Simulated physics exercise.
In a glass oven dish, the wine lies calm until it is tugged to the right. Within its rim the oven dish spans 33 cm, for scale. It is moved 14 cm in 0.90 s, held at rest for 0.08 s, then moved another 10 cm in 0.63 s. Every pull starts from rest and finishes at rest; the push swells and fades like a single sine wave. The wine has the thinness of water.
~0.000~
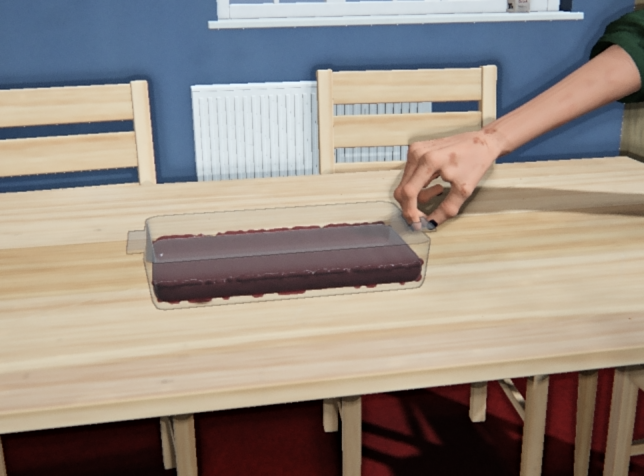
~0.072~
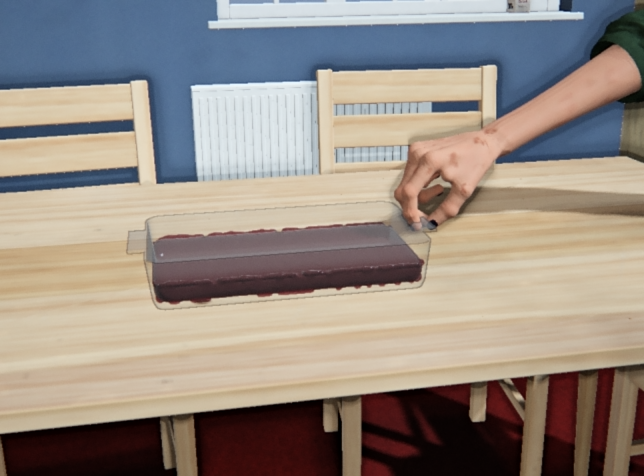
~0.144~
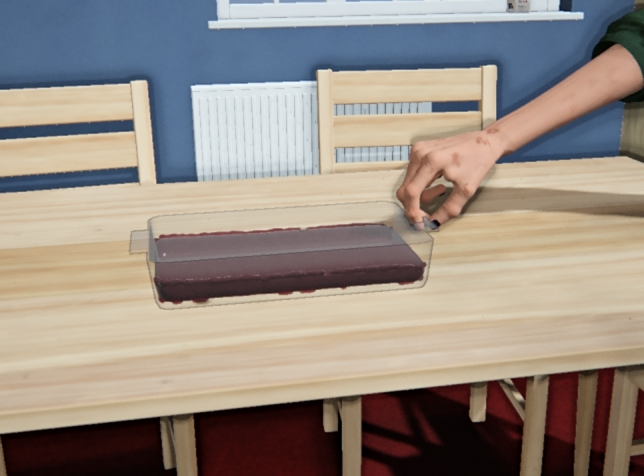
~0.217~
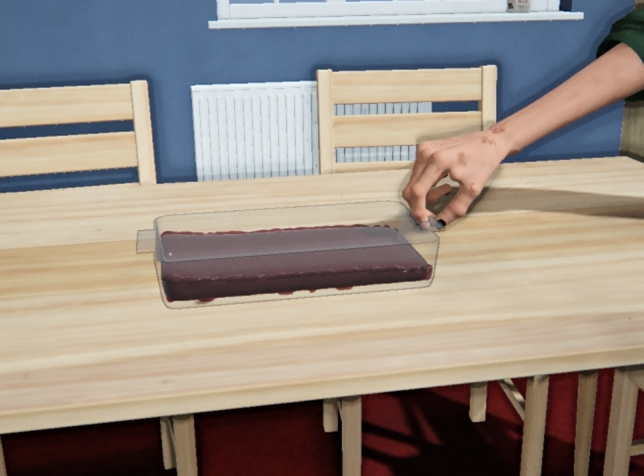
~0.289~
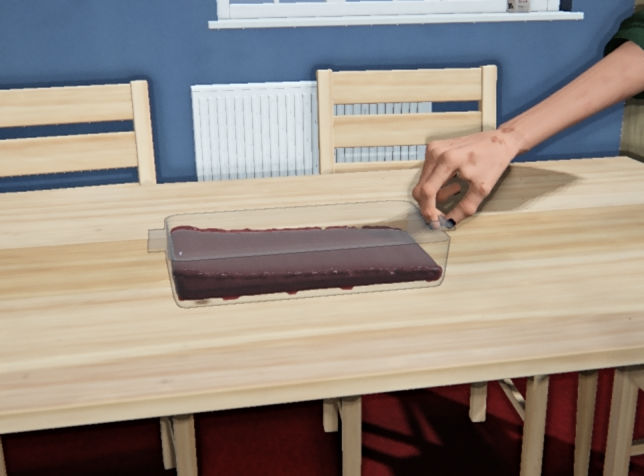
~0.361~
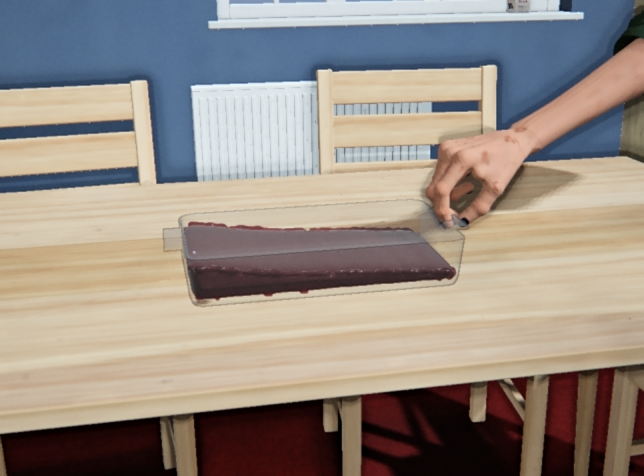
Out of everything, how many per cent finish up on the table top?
About 15 in every hundred.
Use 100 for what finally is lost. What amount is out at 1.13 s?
Around 40%.
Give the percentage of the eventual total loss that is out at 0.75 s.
About 0 percent.
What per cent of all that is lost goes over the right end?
Near 50 in a hundred.
By 0.75 s it has gone 14 cm; 0 per cent is out over the left end and 0 over the right.
By 1.13 s it has gone 15 cm; 0 per cent is out over the left end and 5 over the right.
By 1.51 s it has gone 24 cm; 6 per cent is out over the left end and 5 over the right.
By 1.90 s it has gone 24 cm; 6 per cent is out over the left end and 7 over the right.
At rest 15 per cent is out in all, 7 of it over the left end.
